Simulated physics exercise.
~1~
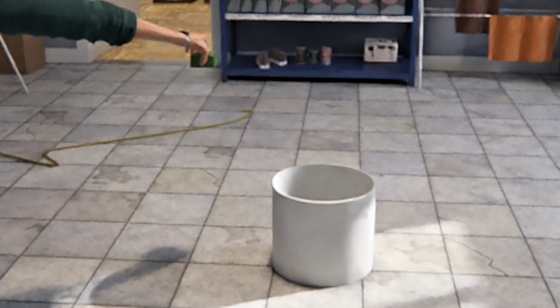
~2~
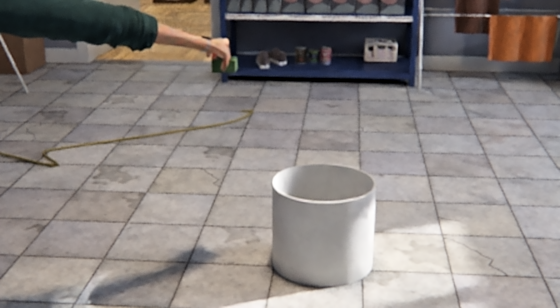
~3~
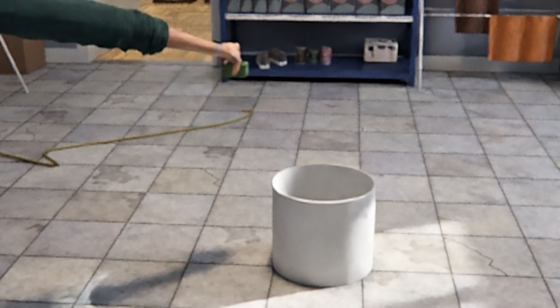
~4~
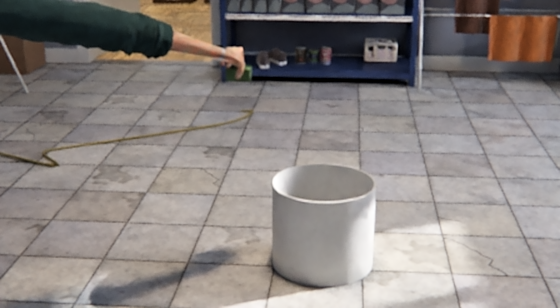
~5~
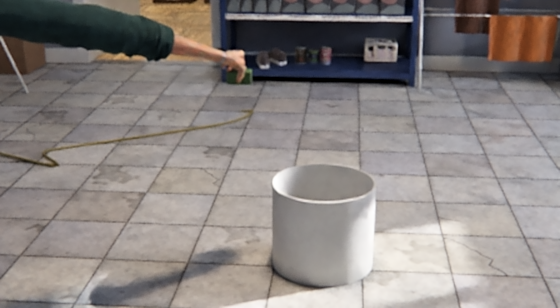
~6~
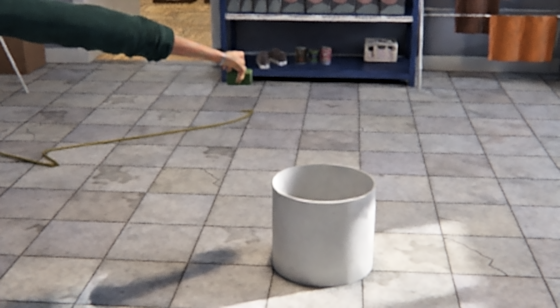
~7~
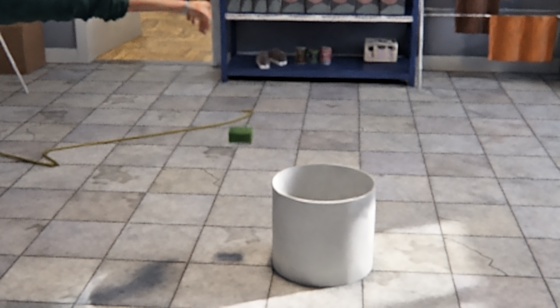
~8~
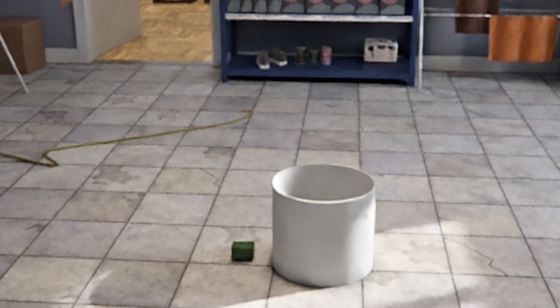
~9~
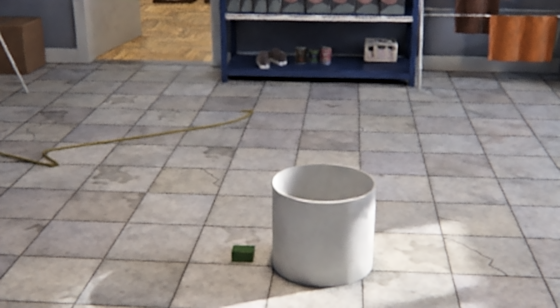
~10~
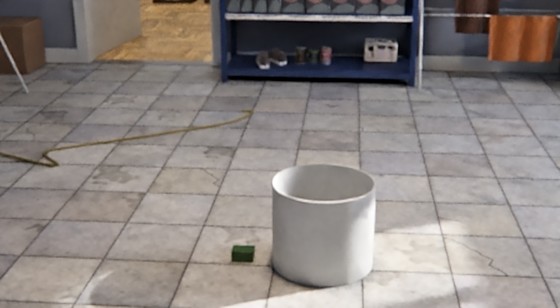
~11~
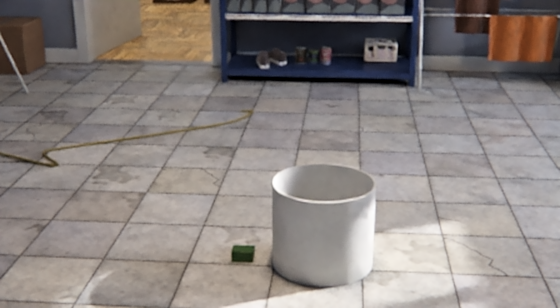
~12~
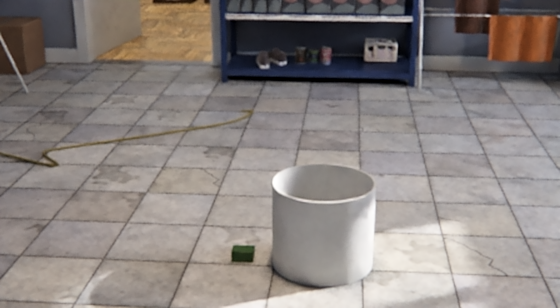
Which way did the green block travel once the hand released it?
The green block moved down, dropping to the tiled floor.
